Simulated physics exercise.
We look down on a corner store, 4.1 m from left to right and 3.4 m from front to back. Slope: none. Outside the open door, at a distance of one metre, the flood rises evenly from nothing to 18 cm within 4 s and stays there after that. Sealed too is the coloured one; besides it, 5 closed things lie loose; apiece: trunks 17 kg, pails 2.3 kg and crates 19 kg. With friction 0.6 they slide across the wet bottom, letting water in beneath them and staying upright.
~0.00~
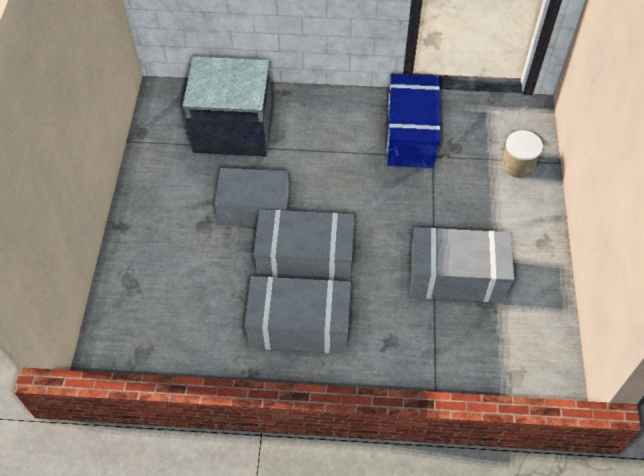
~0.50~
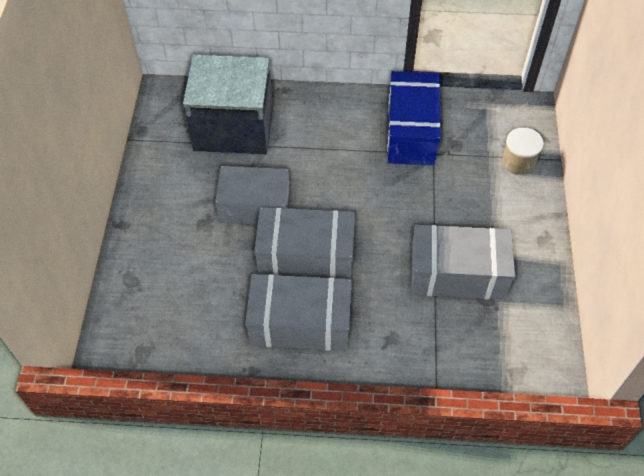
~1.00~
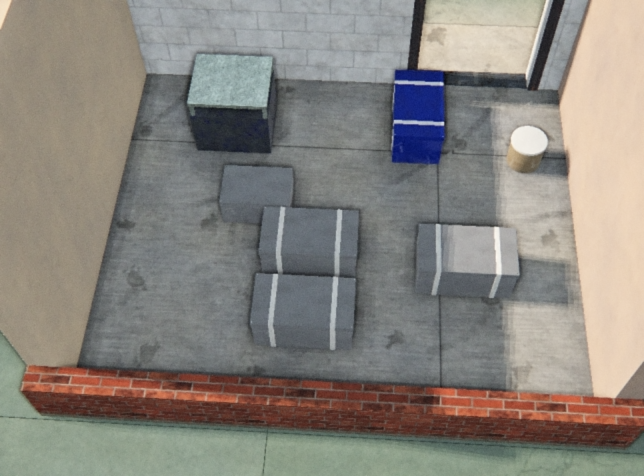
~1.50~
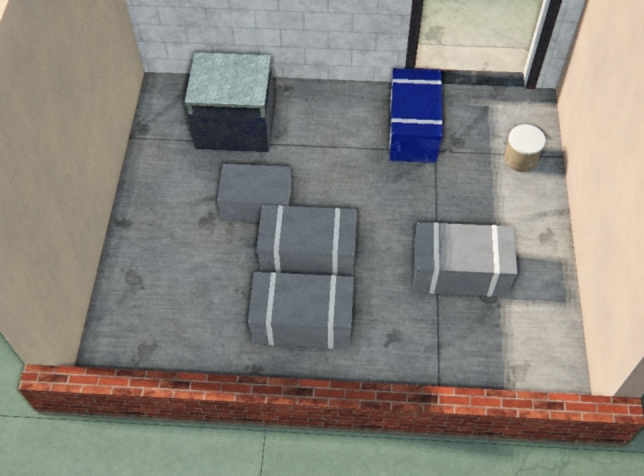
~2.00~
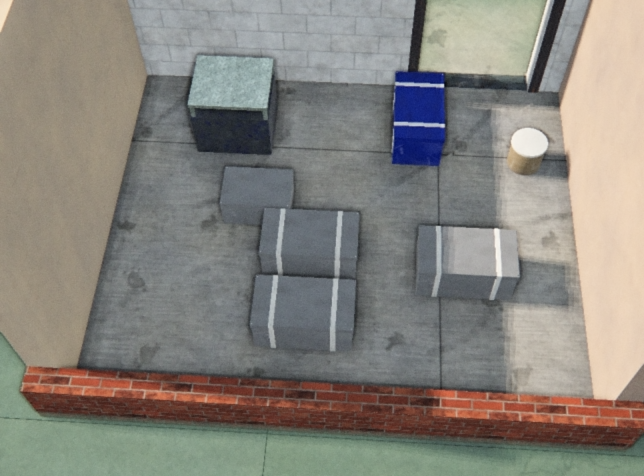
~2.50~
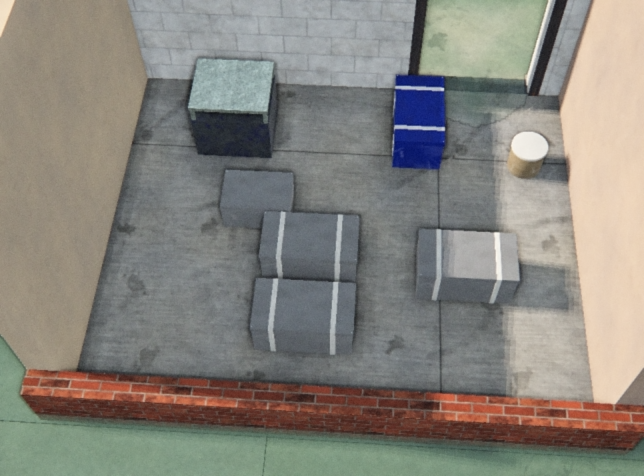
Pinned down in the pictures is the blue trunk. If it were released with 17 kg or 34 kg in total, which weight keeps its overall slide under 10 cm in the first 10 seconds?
Only 34 kg does.
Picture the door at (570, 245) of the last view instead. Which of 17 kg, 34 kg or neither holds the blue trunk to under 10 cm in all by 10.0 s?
If so, then only the second option works.
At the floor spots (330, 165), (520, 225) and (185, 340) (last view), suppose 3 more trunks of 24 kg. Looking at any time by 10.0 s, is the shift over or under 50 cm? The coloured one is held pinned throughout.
Below the mark, above the mark, below the mark.
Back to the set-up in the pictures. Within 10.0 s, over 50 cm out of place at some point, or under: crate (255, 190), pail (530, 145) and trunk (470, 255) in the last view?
First below the mark, second above the mark, third above the mark.
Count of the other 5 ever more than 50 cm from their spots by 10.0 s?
The tally stands at 3.
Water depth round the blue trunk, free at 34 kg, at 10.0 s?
Depth: Approx. 7 cm.
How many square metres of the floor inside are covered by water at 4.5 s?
My estimate is roughly 3.5 m2.
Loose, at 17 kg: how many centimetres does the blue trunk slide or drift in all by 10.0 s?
Roughly 50 cm.
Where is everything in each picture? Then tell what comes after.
In the first picture, the blue trunk at (415, 107), on the bottom; water covers 0.0 m2; 0 of 6 have shifted.
In the second picture, the blue trunk at (415, 104), on the bottom; 0.0 m2 under water; 0 of 6 have shifted.
In the third picture, the blue trunk at (419, 103), on the bottom; water covers 0.0 m2; 0 of 6 have shifted.
In the fourth picture, the blue trunk at (417, 101), on the bottom; 0.0 m2 under water; 0 of 6 have shifted.
In the fifth picture, the blue trunk at (420, 104) rests on the ground; water covers 0.0 m2; 0 of 6 have shifted.
In the sixth picture, the blue trunk at (420, 108), on the bottom; 0.3 m2 under water; 0 of 6 have shifted.
After 3.5 s the blue trunk would be 0 cm from its start with 17 kg and 0 cm from its start with 34 kg; 3 cm of water round it then.
After 4.5 s the blue trunk would be 17 cm from its start with 17 kg and 0 cm from its start with 34 kg; 5 cm of water round it then.
After 7.0 s the blue trunk would be 42 cm from its start with 17 kg and 0 cm from its start with 34 kg; 5 cm of water round it then.
After 10.0 s the blue trunk would be 51 cm from its start with 17 kg and 0 cm from its start with 34 kg; 7 cm of water round it then.
